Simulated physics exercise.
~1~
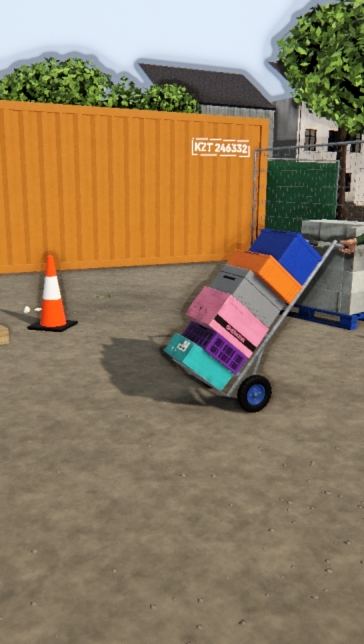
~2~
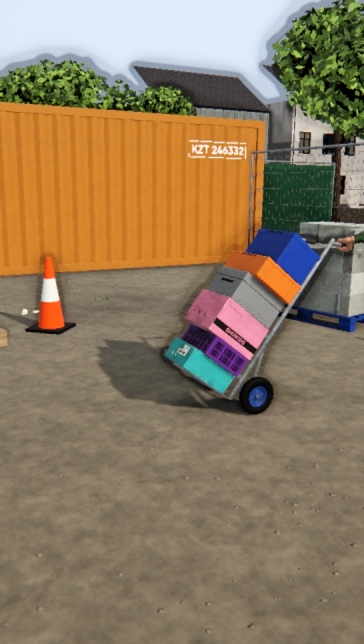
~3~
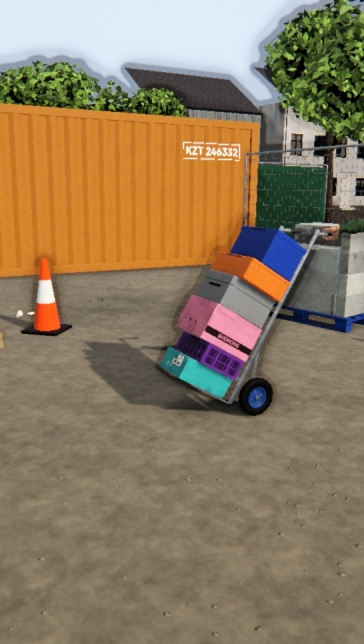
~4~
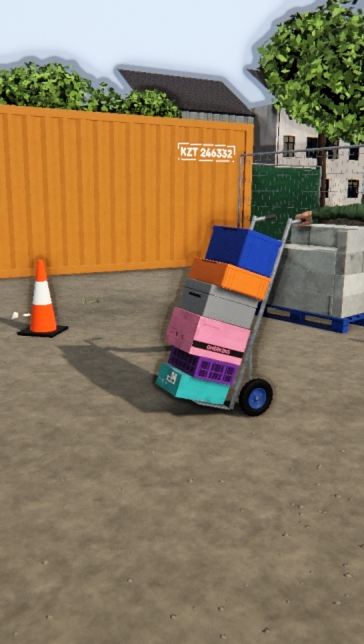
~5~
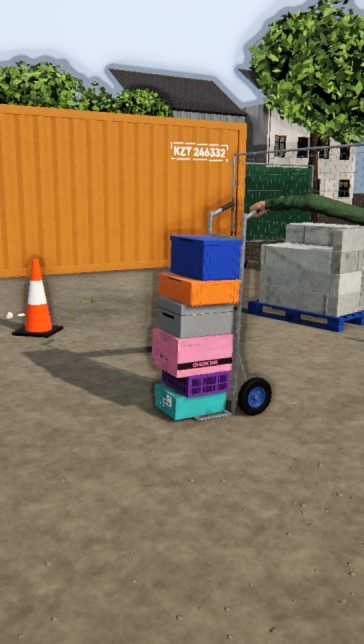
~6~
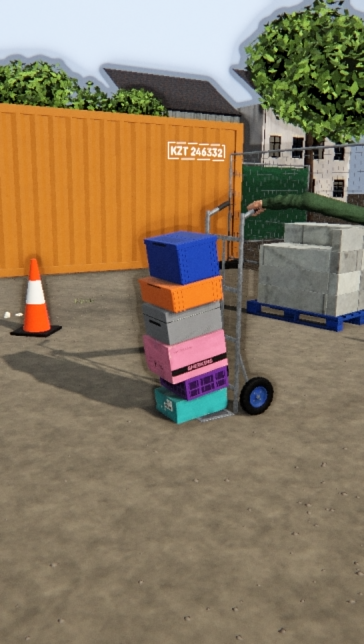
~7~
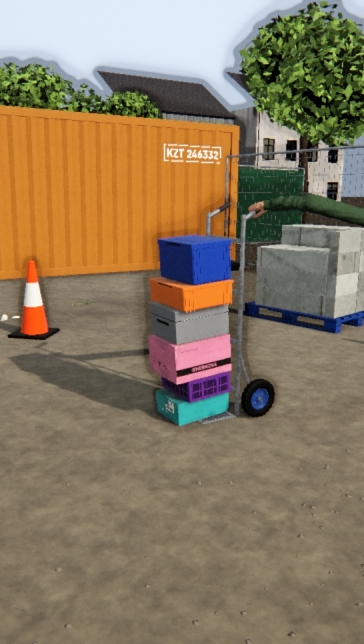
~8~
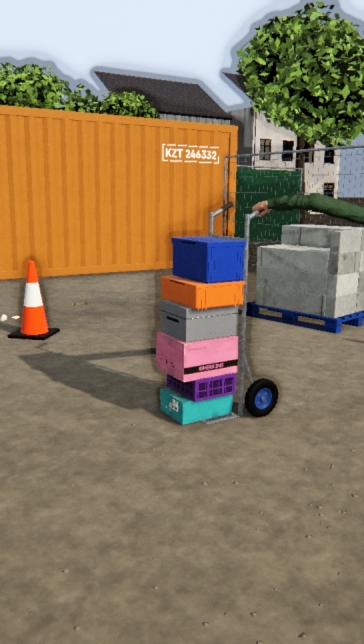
On a patch of bare ground outdoors, seen from the side by a slowly drifting camera, a sack truck stands before an orange shipping container, with a traffic cone to the left and grey blocks on a blue pallet to the right. It leans back to the right, carrying a turquoise parcel, purple crate, pink box, grey toolbox, orange tote and blue tote, bottom to top. An arm at the handle swings it upright, faster and faster. Once it stands upright, the stack tips forward to the left, then rocks back. All six remain stacked.
